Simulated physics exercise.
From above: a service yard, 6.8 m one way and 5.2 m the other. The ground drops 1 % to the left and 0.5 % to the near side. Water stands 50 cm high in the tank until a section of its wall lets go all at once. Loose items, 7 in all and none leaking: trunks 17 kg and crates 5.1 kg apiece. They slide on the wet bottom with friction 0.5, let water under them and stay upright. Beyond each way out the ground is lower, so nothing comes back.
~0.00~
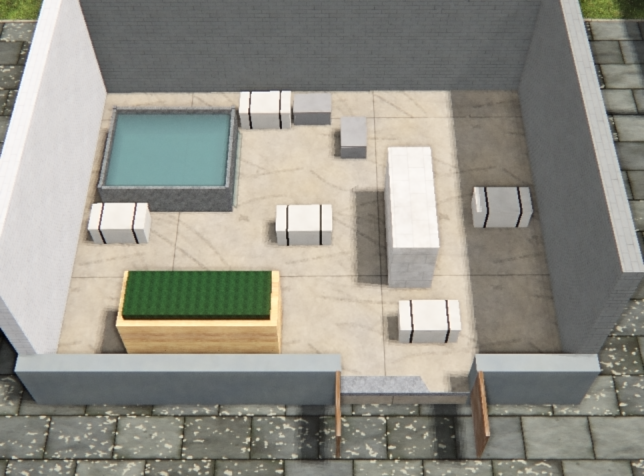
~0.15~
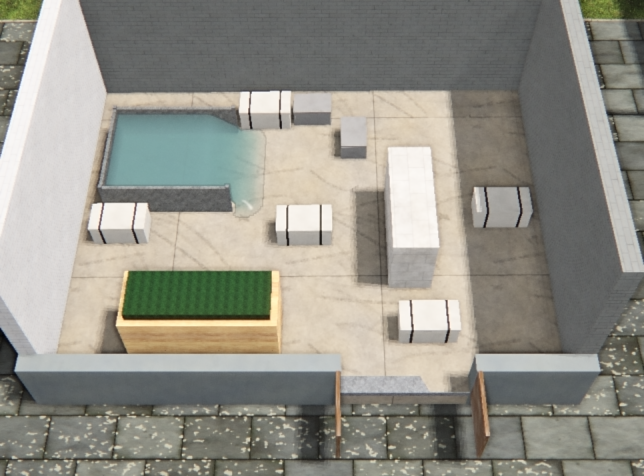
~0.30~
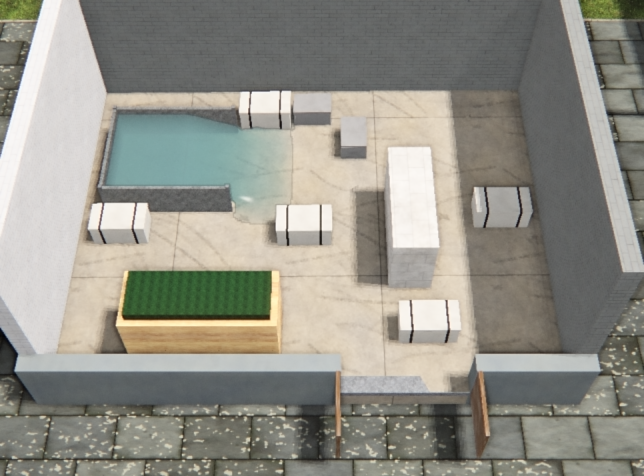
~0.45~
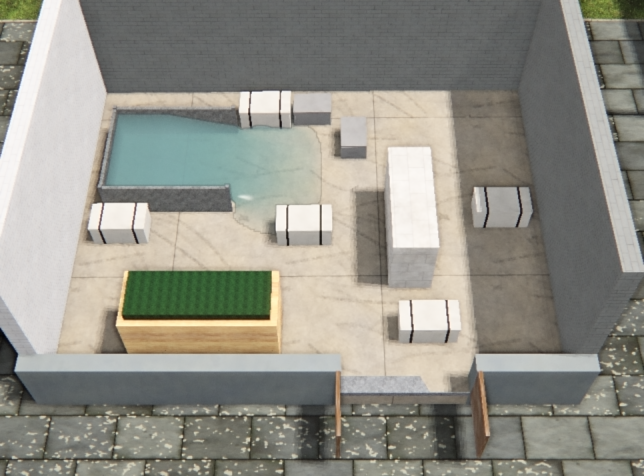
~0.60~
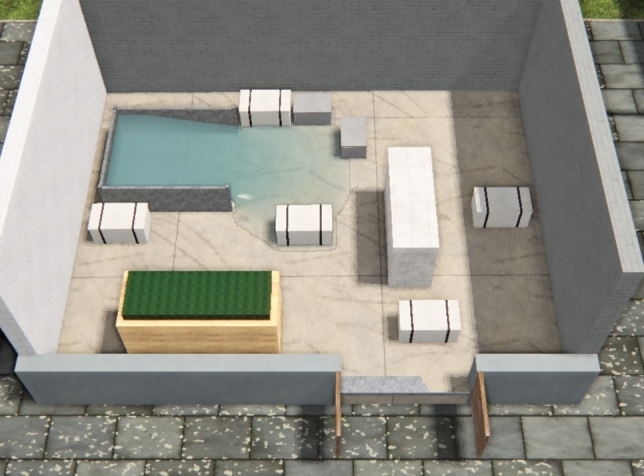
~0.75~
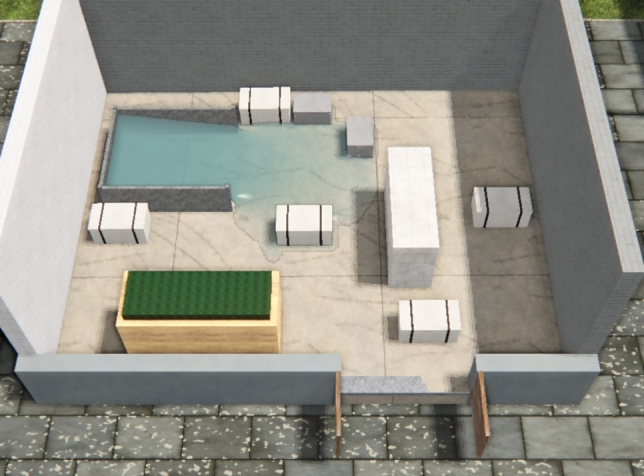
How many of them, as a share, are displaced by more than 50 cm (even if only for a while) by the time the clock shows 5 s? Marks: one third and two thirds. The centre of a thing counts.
It is from one to two thirds.
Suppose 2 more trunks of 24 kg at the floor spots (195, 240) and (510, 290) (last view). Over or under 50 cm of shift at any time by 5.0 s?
In turn: Under, less.
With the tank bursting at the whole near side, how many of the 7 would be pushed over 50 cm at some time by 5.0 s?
In that case 2 of them.
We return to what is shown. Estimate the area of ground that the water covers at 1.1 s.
Some 10.0 m2.
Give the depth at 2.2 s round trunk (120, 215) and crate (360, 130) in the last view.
Roughly 0 and 3 cm.
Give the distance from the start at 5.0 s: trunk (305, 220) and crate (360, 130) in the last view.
In turn: 200 cm, 250 cm.
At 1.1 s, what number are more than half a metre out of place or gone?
1 of them.
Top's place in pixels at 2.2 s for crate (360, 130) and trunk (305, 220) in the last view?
Around (511, 108) and (325, 271).
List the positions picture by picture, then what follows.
A crate at (354, 131), on the bottom; a trunk at (265, 102) rests on the ground; 2.7 m2 under water; 0 of 7 have shifted, in the first frame.
A crate at (354, 131), on the bottom; a trunk at (265, 102) rests on the ground; water covers 3.4 m2; 0 of 7 have shifted, in the second frame.
A crate at (354, 131) rests on the ground; a trunk at (265, 102), on the bottom; 4.2 m2 under water; 0 of 7 have shifted, in the third frame.
A crate at (354, 131), on the bottom; a trunk at (265, 102) rests on the ground; water covers 5.1 m2; 0 of 7 have shifted, in the fourth frame.
A crate at (354, 131), on the bottom; a trunk at (265, 100) rests on the ground, 3 cm from its start; 6.0 m2 under water; 0 of 7 have shifted, in the fifth frame.
A crate at (360, 130) rests on the ground, 10 cm from its start; a trunk at (265, 98), on the bottom, 9 cm from its start; 6.9 m2 under water; 2 of 7 have shifted, in the sixth frame.
After 1.1 s 1 of 7 are over 50 cm from their spots; 0 afloat.
After 2.2 s 2 of 7 are over 50 cm from their spots; 0 afloat.
After 3.5 s 2 of 7 are over 50 cm from their spots; 2 afloat.
After 5.0 s 3 of 7 are over 50 cm from their spots, and 3 have been at some point; 3 afloat.
